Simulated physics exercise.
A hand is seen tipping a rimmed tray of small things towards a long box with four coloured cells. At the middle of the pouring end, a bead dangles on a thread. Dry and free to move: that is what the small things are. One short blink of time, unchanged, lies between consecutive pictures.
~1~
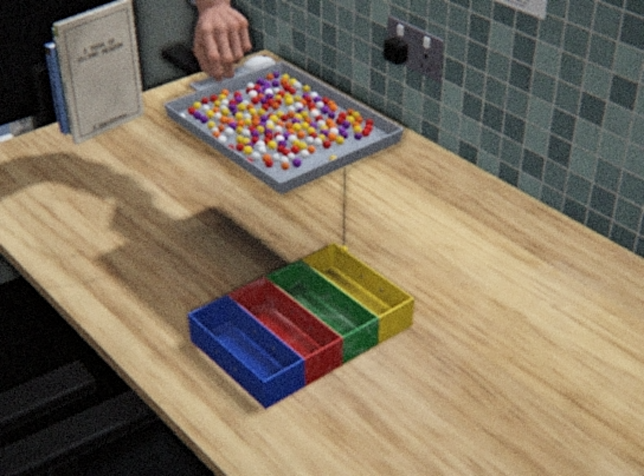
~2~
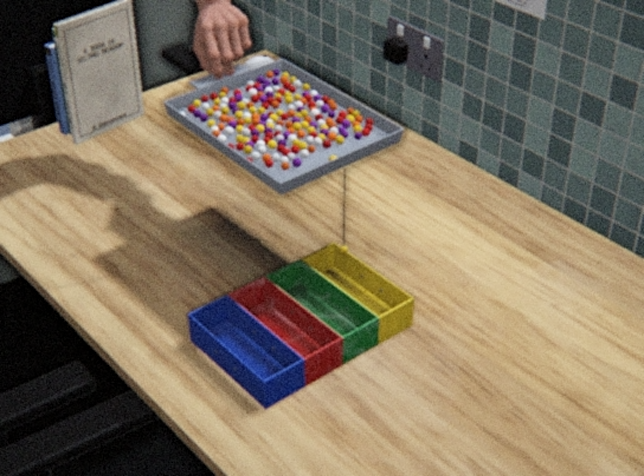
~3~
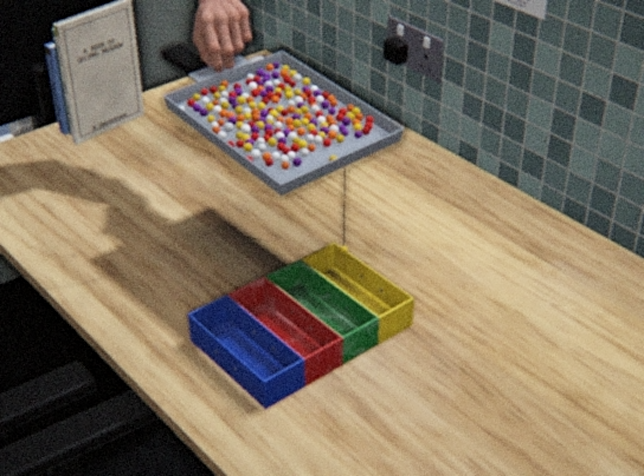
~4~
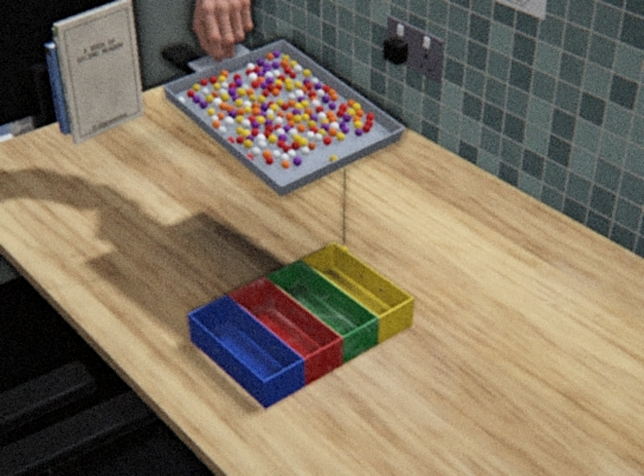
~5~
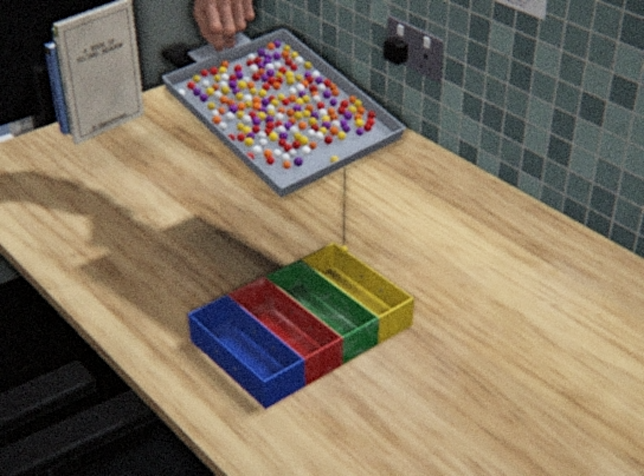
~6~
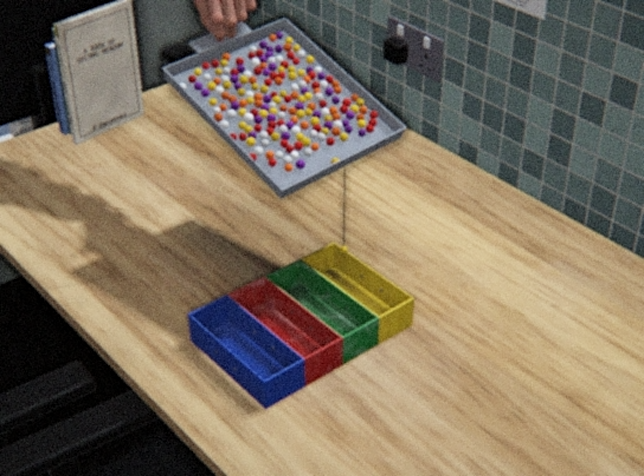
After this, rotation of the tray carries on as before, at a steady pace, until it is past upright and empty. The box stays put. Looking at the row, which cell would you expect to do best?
I would expect the green cell to do best.
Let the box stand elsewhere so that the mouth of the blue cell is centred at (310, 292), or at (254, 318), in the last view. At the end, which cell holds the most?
Try one: The blue cell; try two: That red cell.
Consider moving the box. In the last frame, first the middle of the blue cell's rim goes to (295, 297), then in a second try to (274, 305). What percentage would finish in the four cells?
Close to 90 in a hundred, followed by close to 90 in a hundred.
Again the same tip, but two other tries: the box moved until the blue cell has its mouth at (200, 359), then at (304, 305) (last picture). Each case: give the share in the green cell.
Around 20 % followed by around 10 %.
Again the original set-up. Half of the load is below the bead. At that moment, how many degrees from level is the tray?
That happens at around 100°.
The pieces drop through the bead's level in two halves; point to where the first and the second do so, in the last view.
About (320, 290) to begin with, then about (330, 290).
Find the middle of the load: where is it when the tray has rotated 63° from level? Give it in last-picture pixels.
Close to (316, 140).
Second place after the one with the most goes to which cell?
Ranked second: The red cell.
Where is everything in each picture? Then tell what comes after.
The first picture shows corners of the pouring end at (281, 181) and (400, 129), level; middle of the load at (273, 120), round plastic beads; bead on its thread at (344, 250); blue cell at (284, 381); red cell at (323, 359); green cell at (361, 338); yellow cell at (396, 318).
The second picture shows corners of the pouring end at (281, 181) and (401, 129), level; middle of the load at (273, 119).
The third picture shows corners of the pouring end at (281, 182) and (401, 128), tipped barely, lowest at the left corner; middle of the load at (273, 115).
The fourth picture shows corners of the pouring end at (282, 184) and (402, 128), tipped a little, lowest at the left corner; middle of the load at (274, 109).
The fifth picture shows corners of the pouring end at (282, 186) and (402, 127), tipped a little, lowest at the left corner; middle of the load at (274, 104).
The sixth picture shows corners of the pouring end at (283, 188) and (403, 127), tipped clearly, lowest at the left corner; middle of the load at (276, 101), most on the move; blue cell at (284, 381); red cell at (323, 359); green cell at (361, 338); yellow cell at (396, 318).
Soon after the last picture, tray tipped steeply; nearly all on the tray; a stray few falling or outside the box.
A little later, tray tipped past a quarter turn; a small part on the tray; about a third in the green cell; about a quarter in the red cell; a small part in the yellow cell; a stray few in the blue cell; about a quarter falling or outside the box.
Later still, tray tipped past a quarter turn; about half in the green cell; about a quarter in the red cell; a small part in the yellow cell; a stray few in the blue cell; a small part falling or outside the box.
At rest, tray tipped past a quarter turn; about half in the green cell; about a quarter in the red cell; a small part in the yellow cell; a stray few in the blue cell; a small part outside the box.
